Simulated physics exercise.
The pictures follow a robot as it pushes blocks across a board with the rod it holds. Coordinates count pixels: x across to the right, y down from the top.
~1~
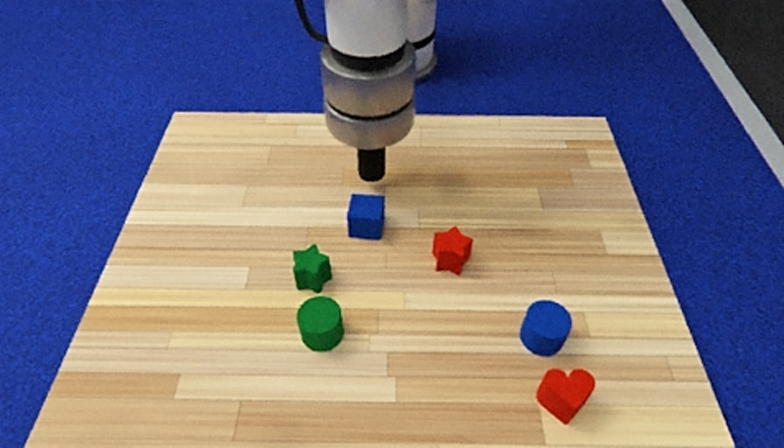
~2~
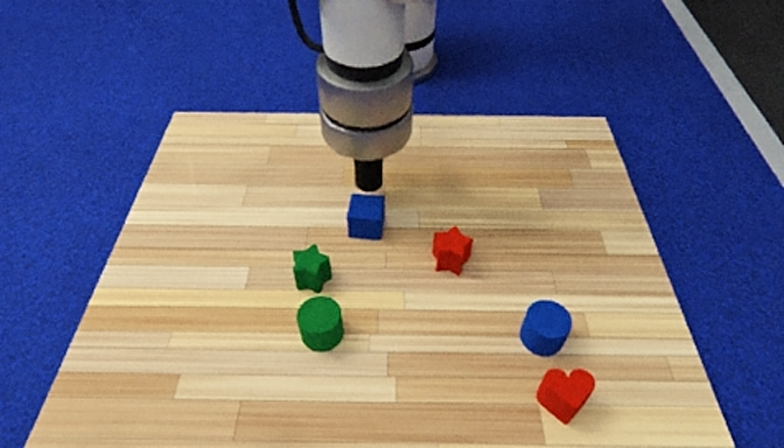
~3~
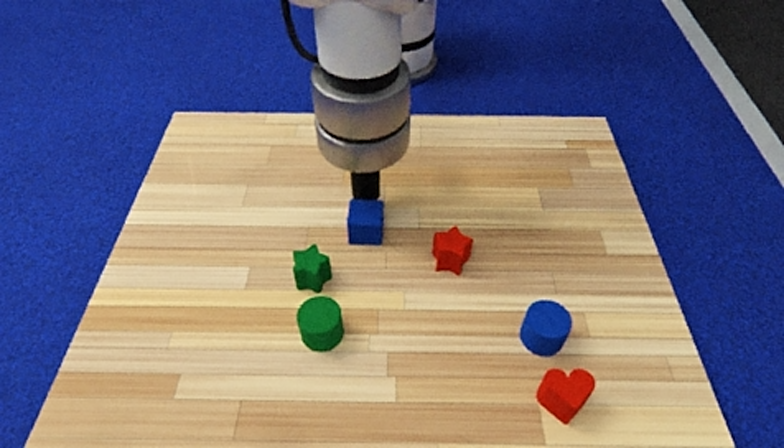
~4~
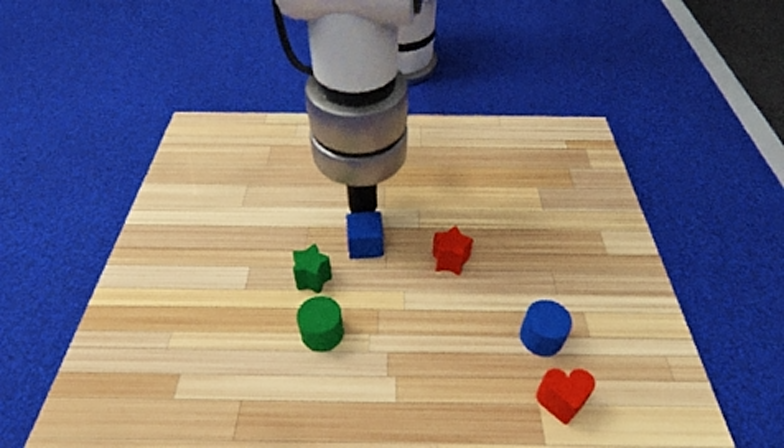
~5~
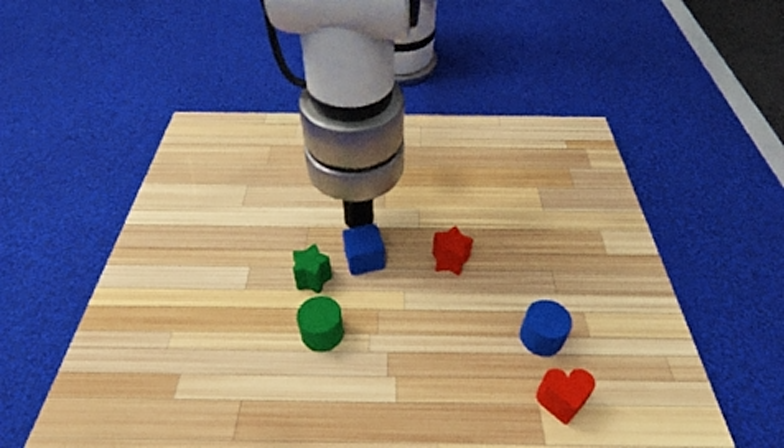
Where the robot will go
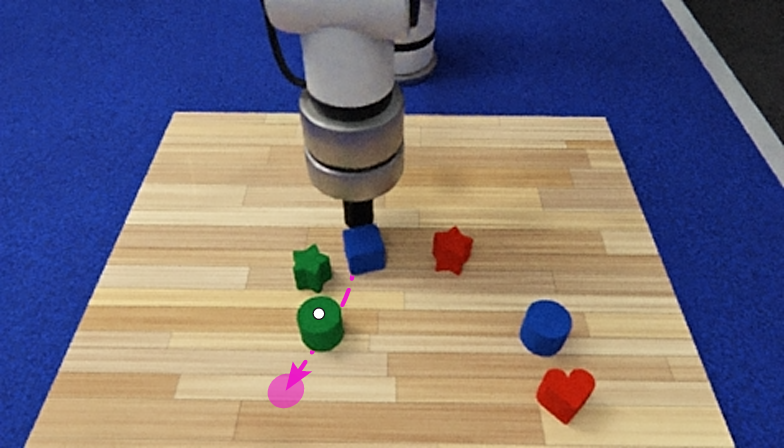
A robot arm above a wooden board moved its black rod down to the blue cube and pushed it a short way toward the viewer, while the red, green and other blue blocks stayed still.
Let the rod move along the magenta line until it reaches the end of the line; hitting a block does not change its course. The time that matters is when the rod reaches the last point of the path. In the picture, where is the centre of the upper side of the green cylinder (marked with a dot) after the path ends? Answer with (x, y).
Its top middle: (246, 405).
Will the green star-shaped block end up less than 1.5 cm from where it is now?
Yes, it checks out.
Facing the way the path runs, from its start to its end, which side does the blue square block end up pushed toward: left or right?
Heads left.
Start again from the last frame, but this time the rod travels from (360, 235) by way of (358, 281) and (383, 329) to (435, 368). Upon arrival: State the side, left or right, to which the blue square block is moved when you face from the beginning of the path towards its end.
It's pushed right.
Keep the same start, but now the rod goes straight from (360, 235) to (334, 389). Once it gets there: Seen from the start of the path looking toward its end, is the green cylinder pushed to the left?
No
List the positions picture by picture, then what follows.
In the first frame, lower end of the rod (372, 173), tops of blocks, green star-shaped block (309, 259), green cylinder (319, 314), blue square block (366, 206).
In the second frame, rod (369, 183), blocks as before.
In the third frame, rod (366, 194), blue square block (365, 211).
In the fourth frame, rod (363, 206), blue square block (364, 224).
In the fifth frame, rod (359, 219), green star-shaped block (309, 259), green cylinder (319, 314), blue square block (363, 239).
The drawn path runs from (360, 235) via (351, 282) and (325, 334), ending at (286, 390); the dot is on the green cylinder.
What follows on the original path. One third of the way, rod (350, 268); blue square block (365, 289), turned 25° anticlockwise.
Two thirds of the way, rod (322, 320); green cylinder (296, 345); blue square block (369, 308), turned 50° anticlockwise.
At the end, rod (282, 378); green star-shaped block not moved; green cylinder (246, 405); blue square block (369, 308), turned 50° anticlockwise.
